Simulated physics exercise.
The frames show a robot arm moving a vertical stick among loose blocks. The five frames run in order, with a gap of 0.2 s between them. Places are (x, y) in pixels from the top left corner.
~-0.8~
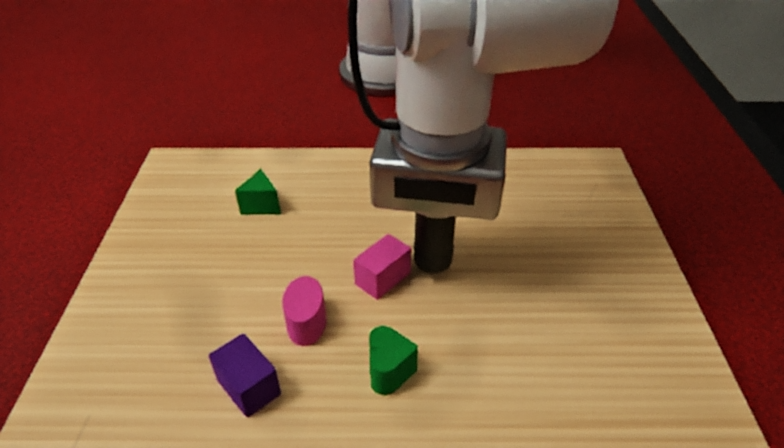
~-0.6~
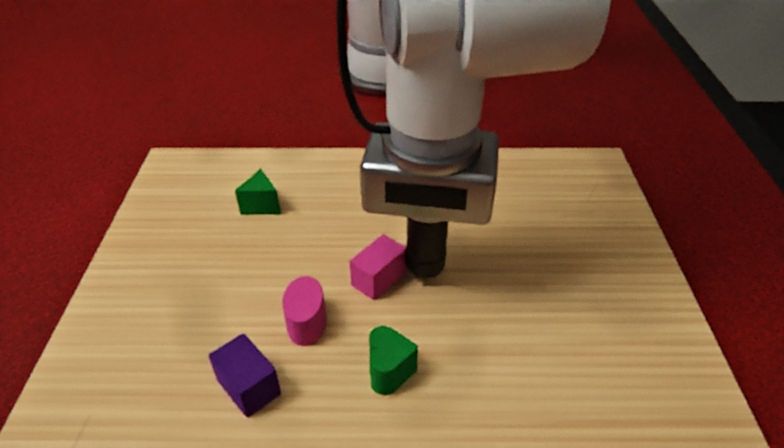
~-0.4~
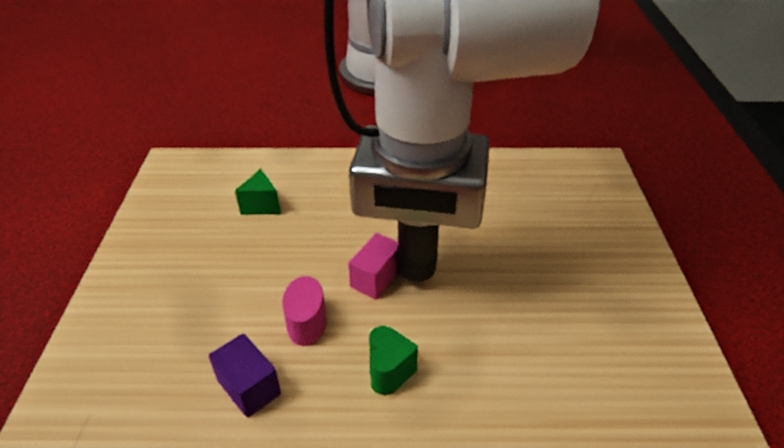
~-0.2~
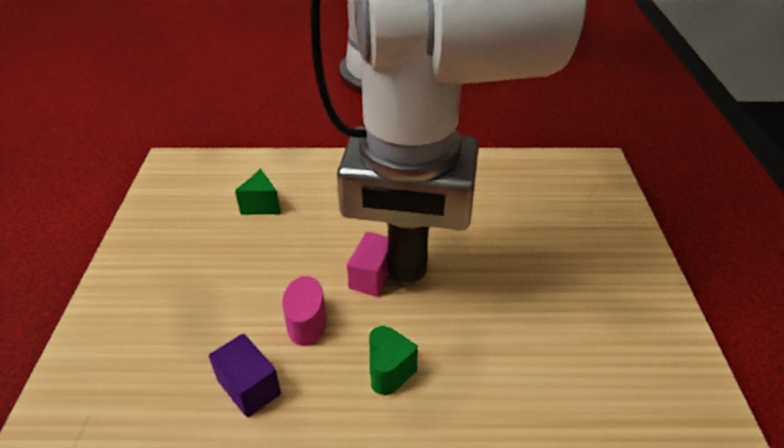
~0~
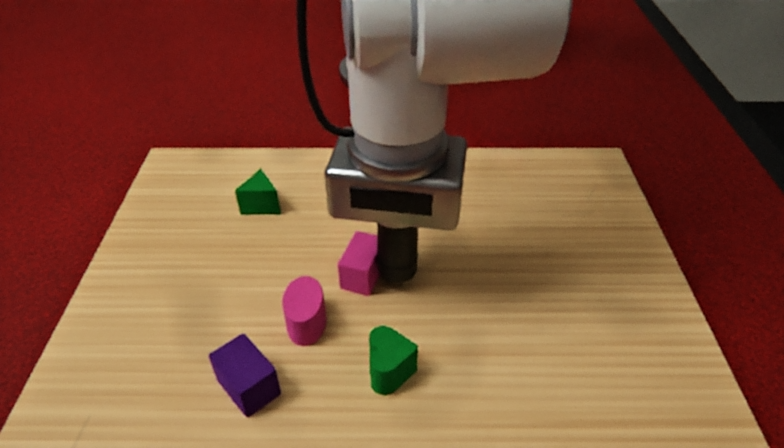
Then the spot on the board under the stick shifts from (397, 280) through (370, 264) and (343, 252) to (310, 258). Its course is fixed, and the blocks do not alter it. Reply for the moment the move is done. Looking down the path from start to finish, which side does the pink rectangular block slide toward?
To the path's left.
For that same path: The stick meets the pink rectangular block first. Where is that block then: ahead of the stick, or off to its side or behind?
It stays ahead.
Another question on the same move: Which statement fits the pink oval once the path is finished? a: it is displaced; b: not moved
(b)
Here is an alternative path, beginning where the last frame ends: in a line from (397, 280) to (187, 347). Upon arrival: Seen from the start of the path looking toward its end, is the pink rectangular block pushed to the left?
The answer is no.
The first path, step by step. Halfway along, stick at (357, 247); pink rectangular block at (323, 243), turned 50° anticlockwise.
At the end, stick at (309, 248); pink oval not moved; pink rectangular block at (292, 257), turned 100° anticlockwise.
